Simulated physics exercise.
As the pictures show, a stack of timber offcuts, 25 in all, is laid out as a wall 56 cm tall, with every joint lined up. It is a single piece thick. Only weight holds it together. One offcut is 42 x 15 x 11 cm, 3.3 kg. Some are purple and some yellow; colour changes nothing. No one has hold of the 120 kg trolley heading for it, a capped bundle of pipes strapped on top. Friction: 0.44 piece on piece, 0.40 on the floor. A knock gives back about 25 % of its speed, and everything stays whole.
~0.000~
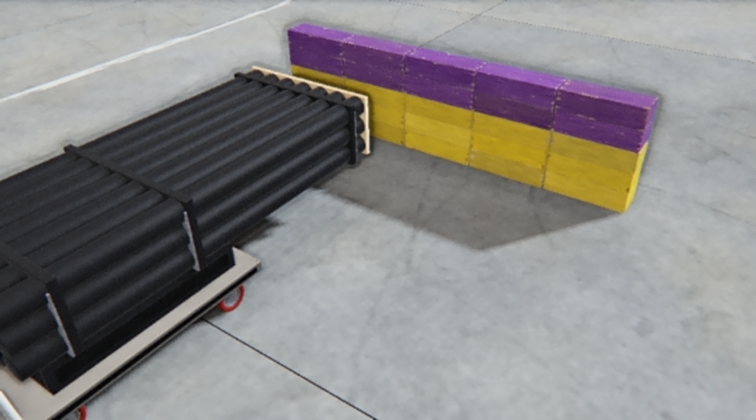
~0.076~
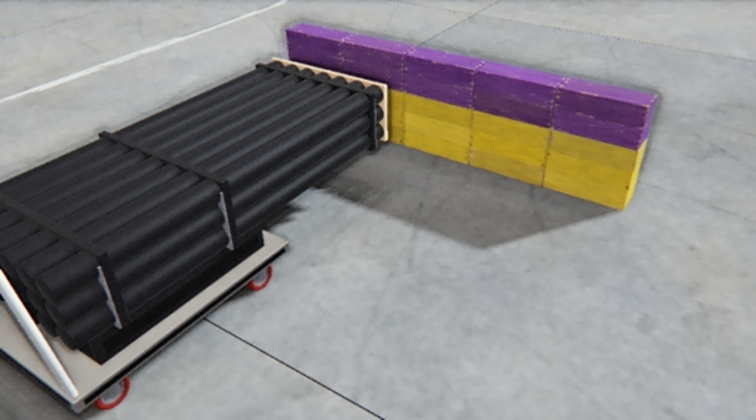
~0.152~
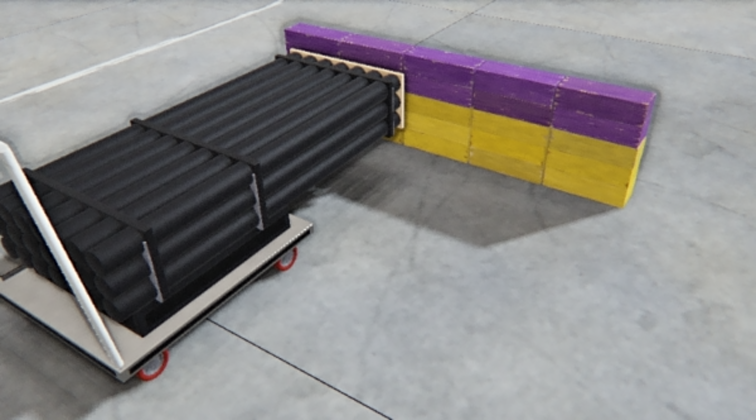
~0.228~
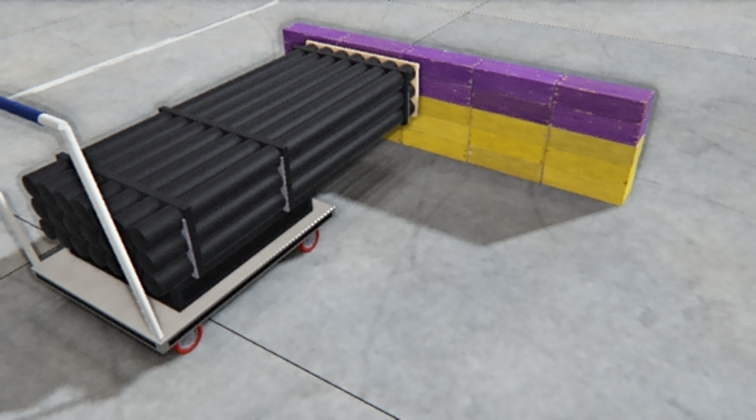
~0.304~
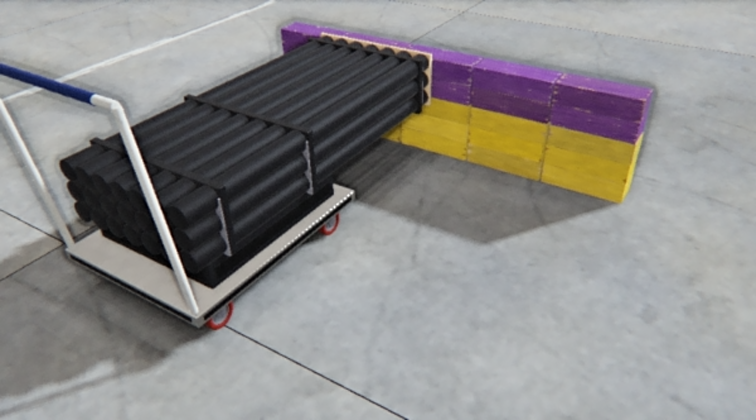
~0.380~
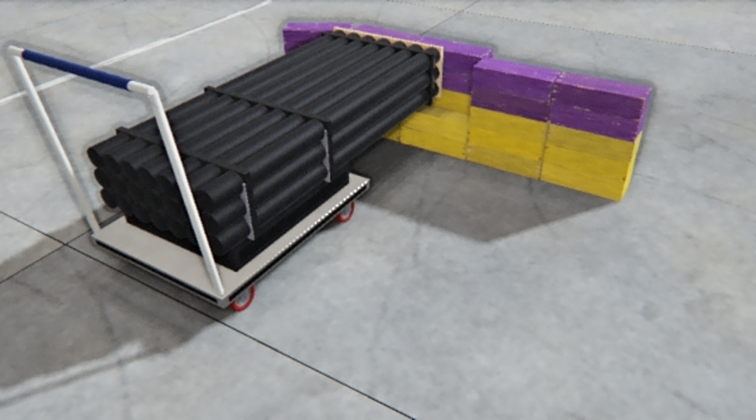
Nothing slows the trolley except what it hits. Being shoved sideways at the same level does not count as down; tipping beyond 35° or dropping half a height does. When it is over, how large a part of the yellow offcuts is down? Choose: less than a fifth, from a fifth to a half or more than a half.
The part is from a fifth to a half.
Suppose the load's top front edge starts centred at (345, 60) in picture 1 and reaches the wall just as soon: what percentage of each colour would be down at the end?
Then yellow 40, purple 60 per cent.
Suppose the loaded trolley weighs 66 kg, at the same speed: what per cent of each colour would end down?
In that case yellow 30, purple 60 per cent.
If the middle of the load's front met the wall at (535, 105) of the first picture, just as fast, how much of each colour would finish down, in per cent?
In that case yellow 40, purple 60 per cent.
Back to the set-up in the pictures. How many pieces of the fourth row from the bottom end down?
3 from that row.
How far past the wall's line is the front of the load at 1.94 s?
Some 165 cm beyond.
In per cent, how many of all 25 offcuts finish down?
Near 45 per cent.
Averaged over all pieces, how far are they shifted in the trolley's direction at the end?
Some 45 cm on average.
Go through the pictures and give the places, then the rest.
In the first picture (we follow the side turned to the camera; the camera moves round a little), load (361, 119) 62 cm short of the wall; top yellow offcut (437, 111); top purple offcut (314, 44); no piece has moved.
In the second picture, load (380, 107) 47 cm short of the wall; top yellow offcut (436, 110).
In the third picture, load (397, 95) 32 cm short of the wall; top yellow offcut (435, 110).
In the fourth picture, load (412, 84) 17 cm short of the wall; top yellow offcut (434, 109).
In the fifth picture, load (426, 73) 21 mm short of the wall; top yellow offcut (434, 108).
In the sixth picture, load (437, 66) 10 cm into the wall's line; top yellow offcut (444, 99) tipped 4°; 10 stirred so far.
Around 0.50 s, load 27 cm past the wall's line, still rolling; 2 of the 15 yellow offcuts down (6 of 25 in all colours); top yellow offcut tipped 16°, 10 cm lower; top purple offcut tipped 13°.
Around 0.76 s, load 64 cm past the wall's line, still rolling; 3 of the 15 yellow offcuts down (9 of 25 in all colours); top yellow offcut tipped 4°, 22 cm lower; top purple offcut tipped 32°, 29 cm lower.
Around 1.16 s, load 1.12 m past the wall's line, still rolling; 5 of the 15 yellow offcuts down (11 of 25 in all colours); top yellow offcut 22 cm lower; top purple offcut on its side.
Around 1.94 s, load 1.67 m past the wall's line, still rolling; 5 of the 15 yellow offcuts down (11 of 25 in all colours); top yellow offcut 22 cm lower; top purple offcut on its side.
Finally (3.0 s), load 1.71 m past the wall's line, stopped; 5 of the 15 yellow offcuts down (11 of 25 in all colours); top yellow offcut 22 cm lower; top purple offcut on its side. That is 33 per cent. Seen by the last camera, middles, top yellow offcut near (529, 81), top purple offcut near (390, 53).
